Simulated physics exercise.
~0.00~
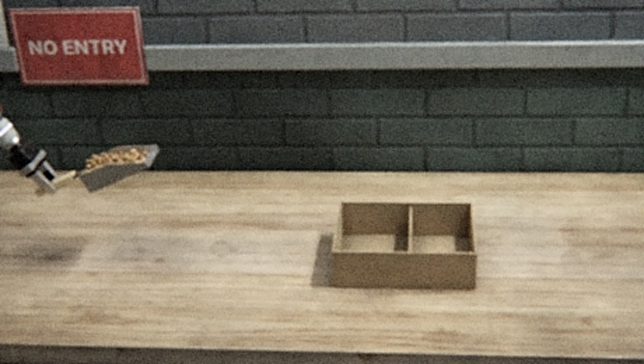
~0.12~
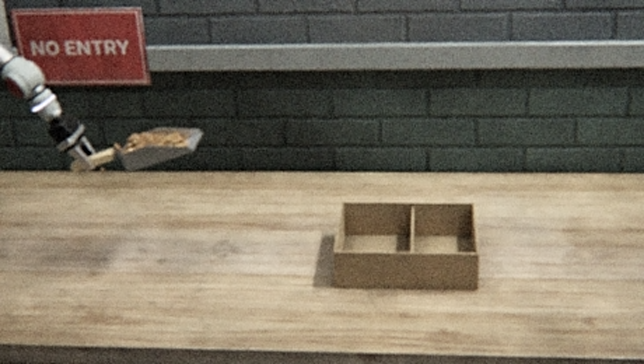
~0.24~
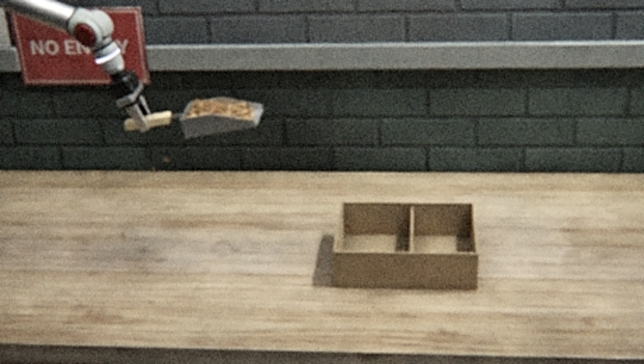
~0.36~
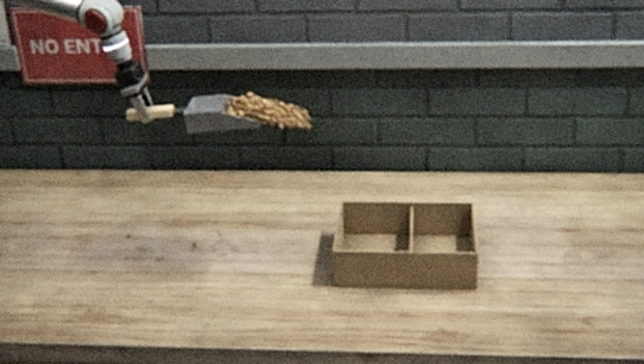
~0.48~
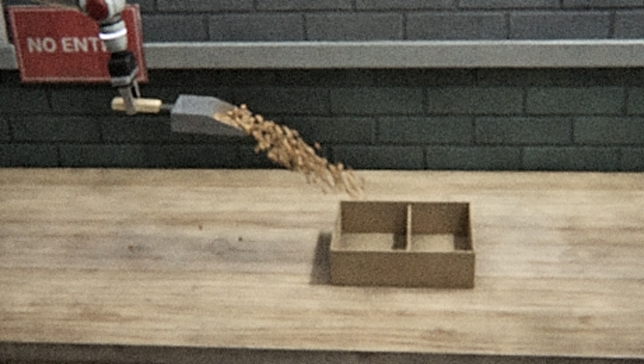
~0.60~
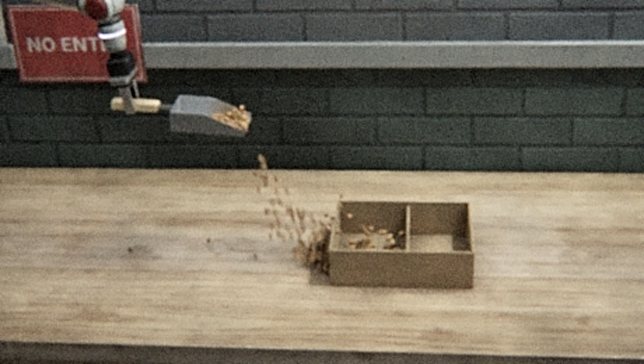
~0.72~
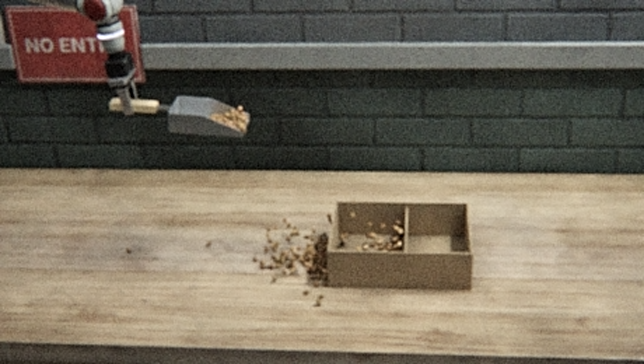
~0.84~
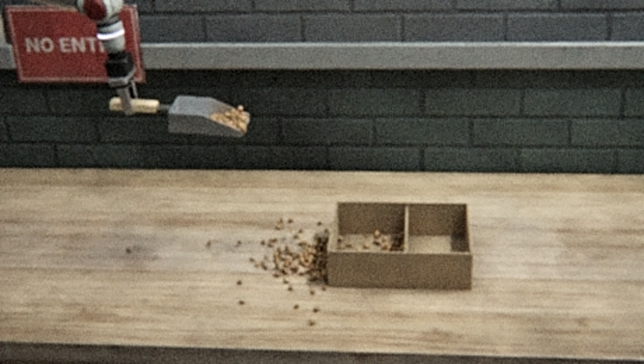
Robot arm carrying a scoop of beans rightward and tipping it, spilling many beside a divided box, some landing in its left compartment.
